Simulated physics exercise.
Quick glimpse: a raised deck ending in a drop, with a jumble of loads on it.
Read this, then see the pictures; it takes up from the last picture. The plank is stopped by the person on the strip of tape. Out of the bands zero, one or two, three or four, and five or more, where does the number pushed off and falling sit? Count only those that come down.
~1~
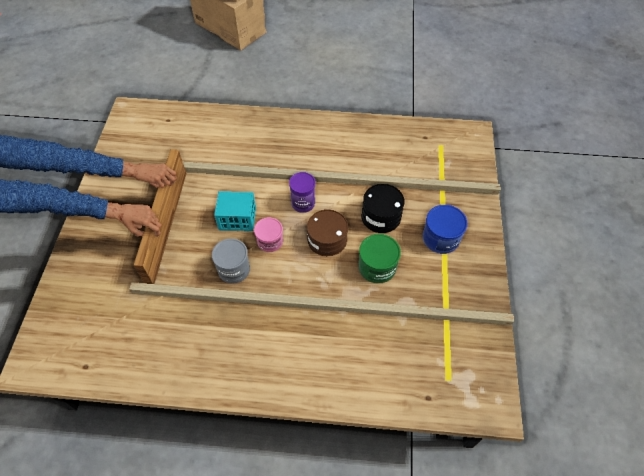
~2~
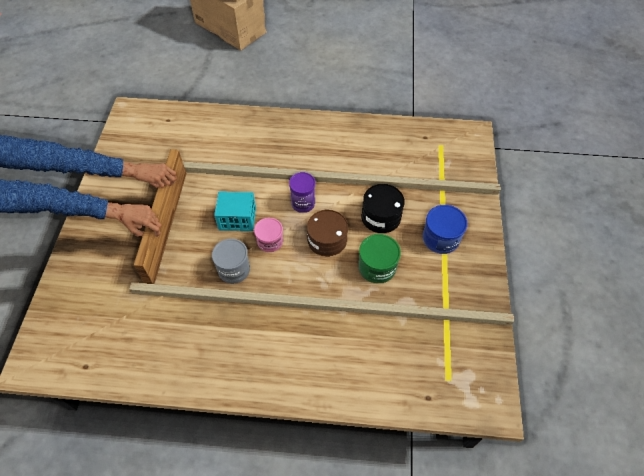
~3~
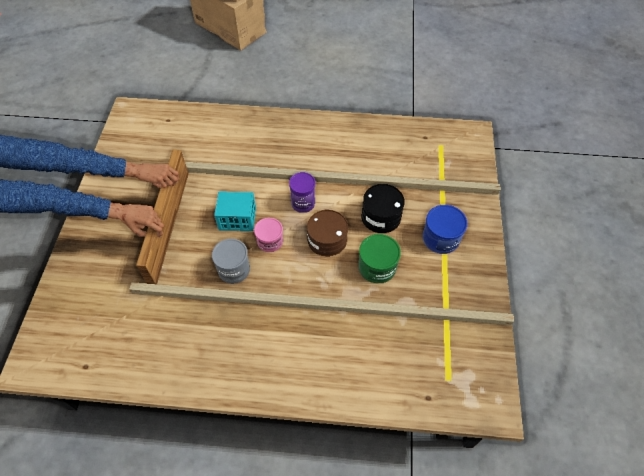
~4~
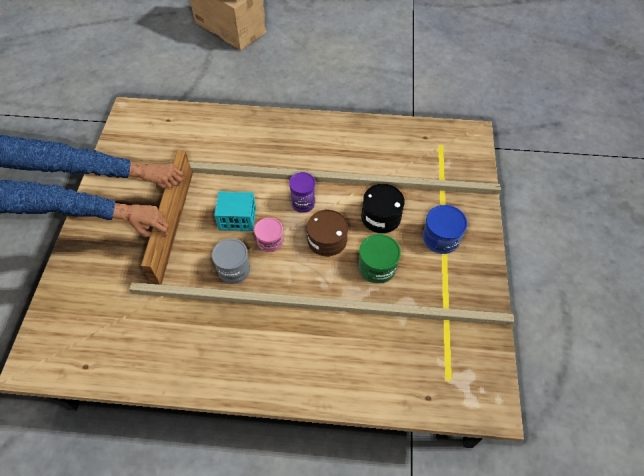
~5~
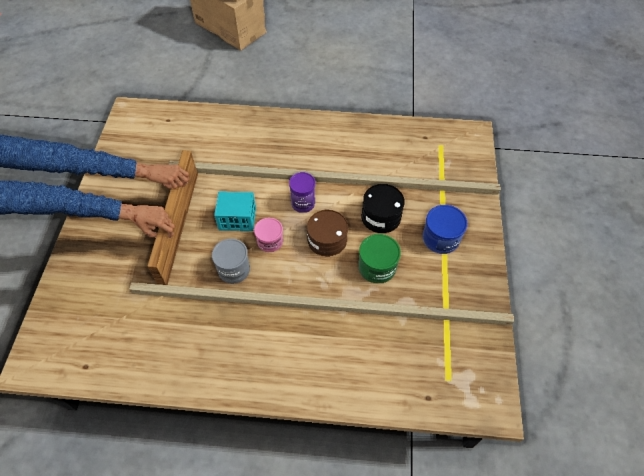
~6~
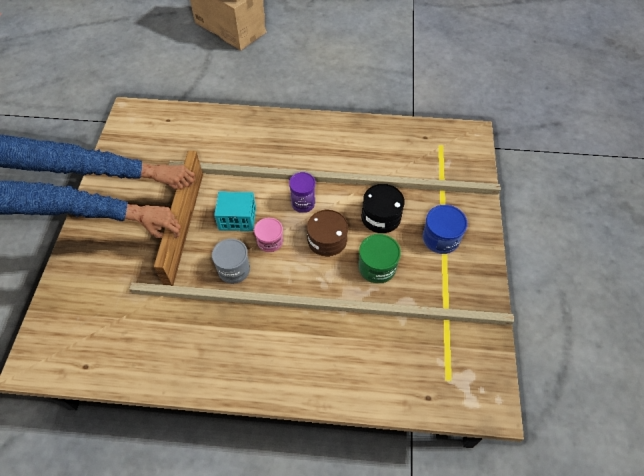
Just one or two fall.
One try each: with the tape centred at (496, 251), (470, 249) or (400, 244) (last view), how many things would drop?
First 8, then 4, then 0.
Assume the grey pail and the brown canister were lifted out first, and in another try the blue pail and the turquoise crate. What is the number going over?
Result: 0 in the first case, with 0 in the second.
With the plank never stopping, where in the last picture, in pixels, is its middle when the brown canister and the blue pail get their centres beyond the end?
The middle is at (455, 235) when it's the brown canister, and at (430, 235) when it's the blue pail.
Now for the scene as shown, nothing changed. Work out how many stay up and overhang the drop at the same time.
It would come to 3.
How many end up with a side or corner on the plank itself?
That number would be 4.
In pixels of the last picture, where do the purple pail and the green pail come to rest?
Roughly (458, 202); the other one roughly (503, 291).
A little later, none off yet; blue pail at rest near (444, 230); black canister at rest near (383, 209); green pail at rest near (379, 259).
When it is over, the number that fall off is one or two; down, blue pail.
